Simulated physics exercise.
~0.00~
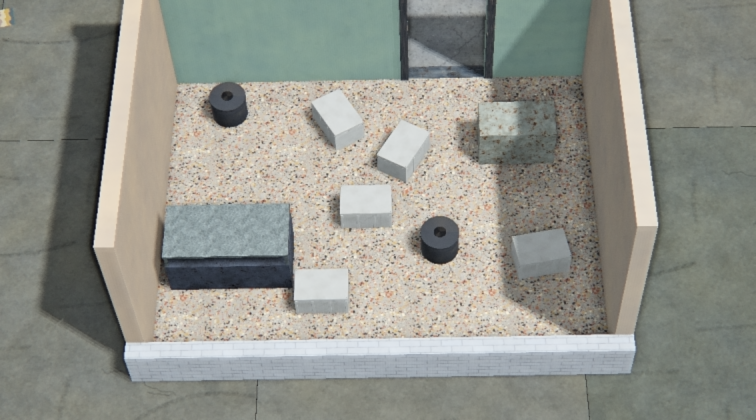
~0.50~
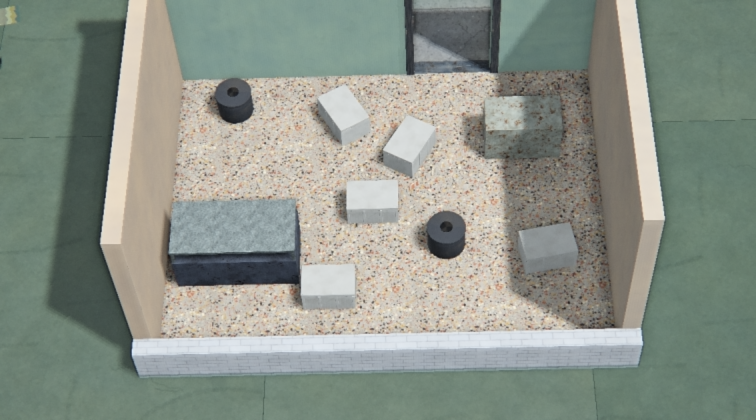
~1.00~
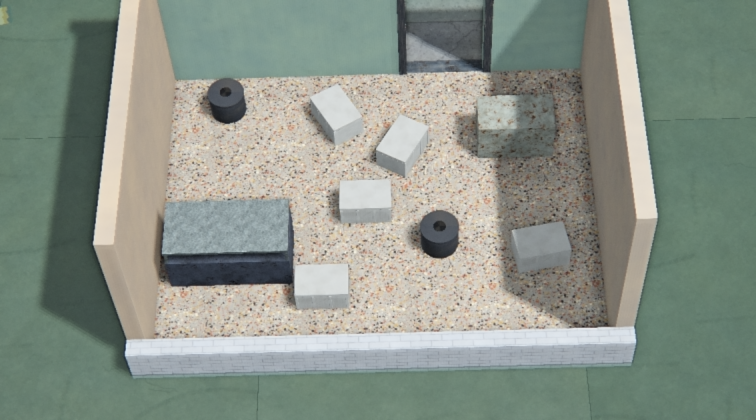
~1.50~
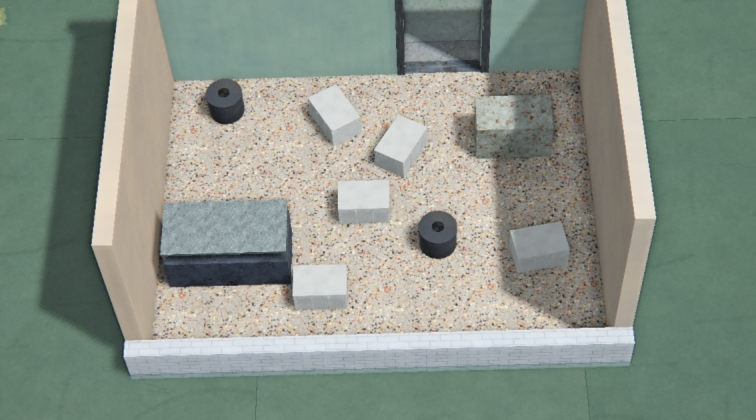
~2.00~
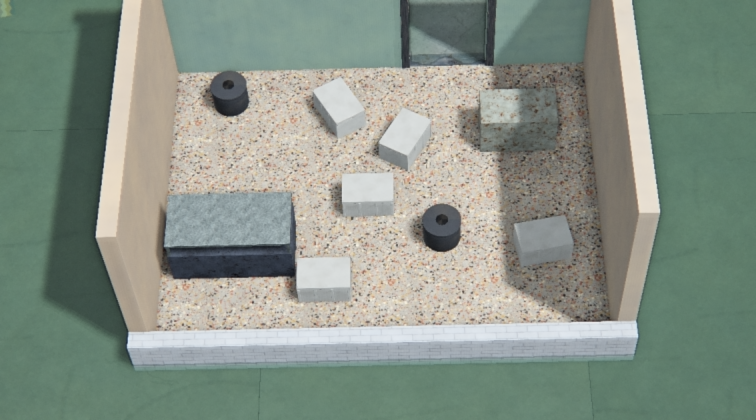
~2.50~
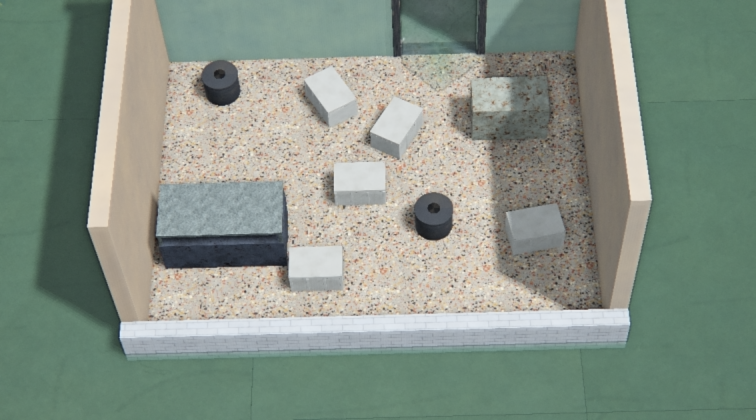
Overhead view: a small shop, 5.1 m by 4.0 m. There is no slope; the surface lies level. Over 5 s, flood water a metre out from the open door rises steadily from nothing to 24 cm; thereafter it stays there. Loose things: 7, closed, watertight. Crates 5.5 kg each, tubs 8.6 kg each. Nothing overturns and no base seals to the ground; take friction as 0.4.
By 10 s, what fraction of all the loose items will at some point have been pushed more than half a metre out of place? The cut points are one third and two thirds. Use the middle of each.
The share is in the middle band.
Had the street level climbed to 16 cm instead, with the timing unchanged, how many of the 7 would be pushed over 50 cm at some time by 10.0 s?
Then the count would be 4.
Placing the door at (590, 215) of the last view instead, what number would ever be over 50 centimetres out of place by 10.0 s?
Then the count would be 6.
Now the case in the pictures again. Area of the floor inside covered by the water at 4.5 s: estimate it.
Flooded: Near 5.0 m2.
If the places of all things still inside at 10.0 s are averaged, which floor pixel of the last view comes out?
(328, 225).
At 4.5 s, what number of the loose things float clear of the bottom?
At that instant the tally stands at 0.
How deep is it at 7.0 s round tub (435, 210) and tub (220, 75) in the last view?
Around 4 cm and 0 cm.
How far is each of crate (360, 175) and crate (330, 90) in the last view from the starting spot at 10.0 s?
In that order: 200 cm, 20 cm.
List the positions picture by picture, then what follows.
A crate at (404, 143), on the bottom; a tub at (440, 232) rests on the ground; water covers 0.0 m2; 0 of 7 have shifted, in the first picture.
A crate at (410, 138) rests on the ground; a tub at (446, 227) rests on the ground; water covers 0.0 m2; 0 of 7 have shifted, in the second picture.
A crate at (402, 138) rests on the ground; a tub at (440, 226) rests on the ground; 0.0 m2 under water; 0 of 7 have shifted, in the third picture.
A crate at (401, 138), on the bottom; a tub at (438, 227), on the bottom; water covers 0.0 m2; 0 of 7 have shifted, in the fourth picture.
A crate at (405, 131) rests on the ground; a tub at (442, 220), on the bottom; water covers 0.0 m2; 0 of 7 have shifted, in the fifth picture.
A crate at (397, 120), on the bottom; a tub at (434, 209) rests on the ground; water covers 0.3 m2; 0 of 7 have shifted, in the sixth picture.
After 3.5 s 0 of 7 are over 50 cm from their spots; 0 afloat.
After 4.5 s 0 of 7 are over 50 cm from their spots; 0 afloat.
After 7.0 s 3 of 7 are over 50 cm from their spots; 2 afloat.
After 10.0 s 4 of 7 are over 50 cm from their spots, and 4 have been at some point; 5 afloat.
